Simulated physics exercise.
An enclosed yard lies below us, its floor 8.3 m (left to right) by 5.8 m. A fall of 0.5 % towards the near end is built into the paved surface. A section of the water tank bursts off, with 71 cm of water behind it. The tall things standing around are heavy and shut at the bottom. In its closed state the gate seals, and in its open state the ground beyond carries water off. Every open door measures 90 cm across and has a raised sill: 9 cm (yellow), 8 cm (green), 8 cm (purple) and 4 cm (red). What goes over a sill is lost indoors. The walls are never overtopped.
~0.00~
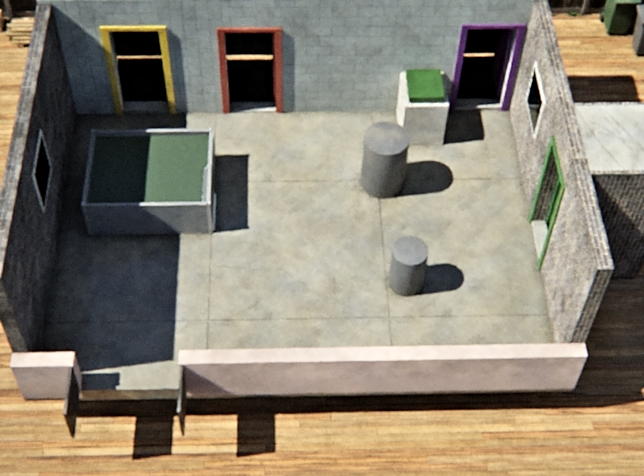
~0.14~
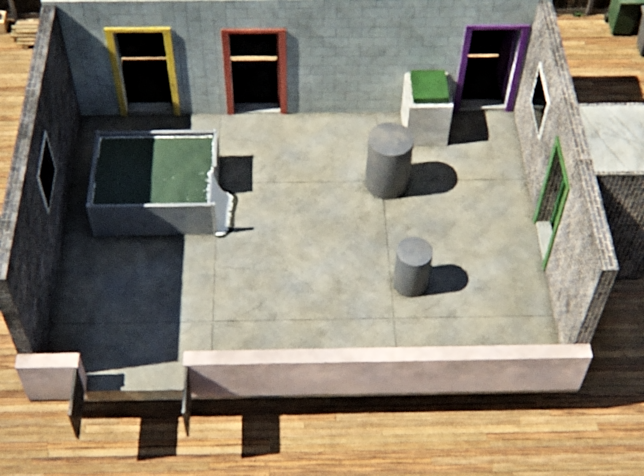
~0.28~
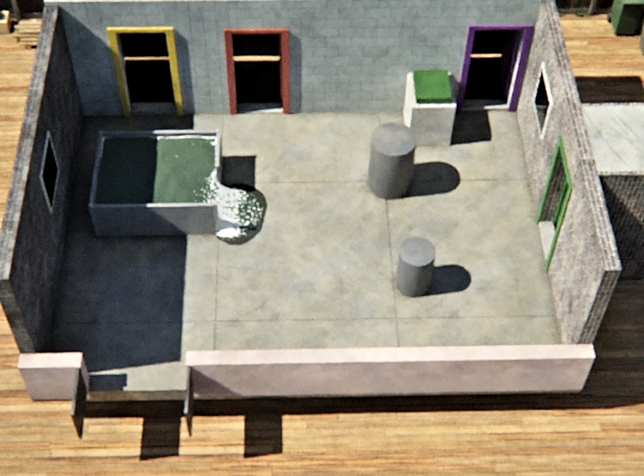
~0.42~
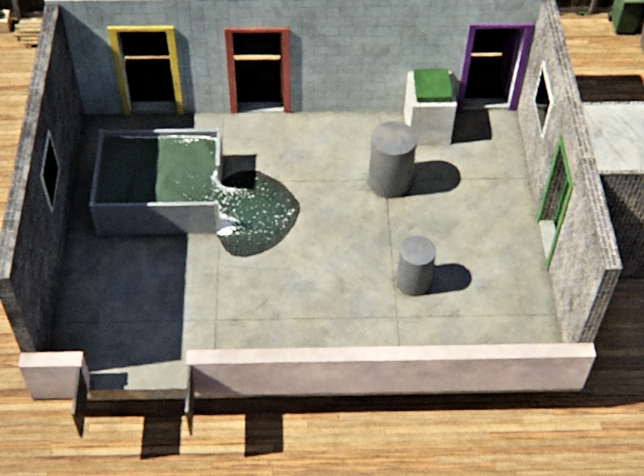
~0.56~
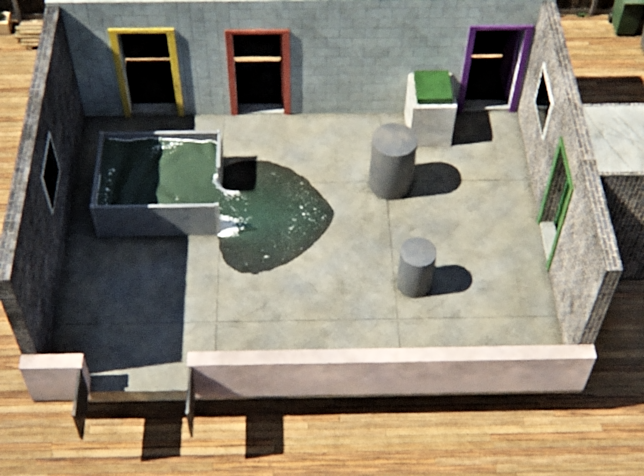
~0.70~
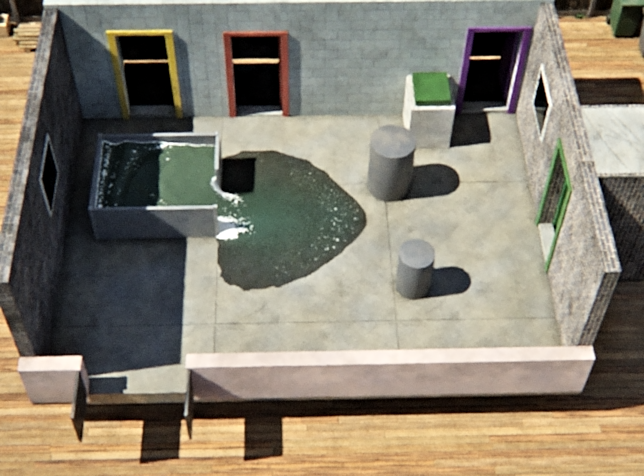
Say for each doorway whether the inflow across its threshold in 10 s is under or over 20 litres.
In the end at the yellow door the amount will not overshoot the limit, at the green door the amount will overshoot the limit, at the purple door the amount will not overshoot the limit, at the red door the amount will not overshoot the limit.
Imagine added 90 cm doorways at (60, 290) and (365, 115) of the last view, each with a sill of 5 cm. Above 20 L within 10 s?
So the first one doesn't reach it, while the second one exceeds it.
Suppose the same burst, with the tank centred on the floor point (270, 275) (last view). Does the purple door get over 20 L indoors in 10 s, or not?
So the purple door tops the limit.
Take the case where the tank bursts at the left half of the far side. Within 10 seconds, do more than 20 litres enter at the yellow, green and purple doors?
Result: Yellow limit passed, green limit not passed, purple limit not passed.
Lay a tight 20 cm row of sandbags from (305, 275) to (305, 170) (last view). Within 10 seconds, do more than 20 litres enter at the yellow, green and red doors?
Then the yellow door is short of it, the green door short of it, the red door over the mark.
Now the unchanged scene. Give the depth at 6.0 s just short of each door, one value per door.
You'd get yellow at 2 cm, green at 14 cm, purple at 5 cm, and red at 3 cm.
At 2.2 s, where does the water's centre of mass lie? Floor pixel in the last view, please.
The water's centre sits at about (256, 214).
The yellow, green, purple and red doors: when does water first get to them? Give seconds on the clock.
Door times: Yellow 5.5 s / green 1.8 s / purple 4.5 s / red 1.8 s.
After 1.4 s water covers 30 % of the floor and is deepest (39 cm) near (222, 220); yellow door not reached, green door not reached, purple door not reached, red door not reached.
After 2.2 s water covers 45 % of the floor and is deepest (32 cm) near (403, 115); yellow door not reached, green door 14 cm at the sill, 0 L in, purple door not reached, red door 2 cm at the sill, 0 L in.
After 3.5 s water covers 55 % of the floor and is deepest (24 cm) near (553, 371); yellow door not reached, green door 18 cm at the sill, 72 L in, purple door not reached, red door 1 cm at the sill, 0 L in.
After 6.0 s water covers 70 % of the floor and is deepest (16 cm) near (540, 247); yellow door 2 cm at the sill, 0 L in, green door 14 cm at the sill, 130 L in, purple door 5 cm at the sill, 0 L in, red door 3 cm at the sill, 0 L in.
After 10.0 s water covers 85 % of the floor and is deepest (12 cm) near (515, 120); yellow door 3 cm at the sill, 0 L in, green door 5 cm at the sill, 157 L in, purple door 10 cm at the sill, 4 L in, red door 2 cm at the sill, 0 L in.
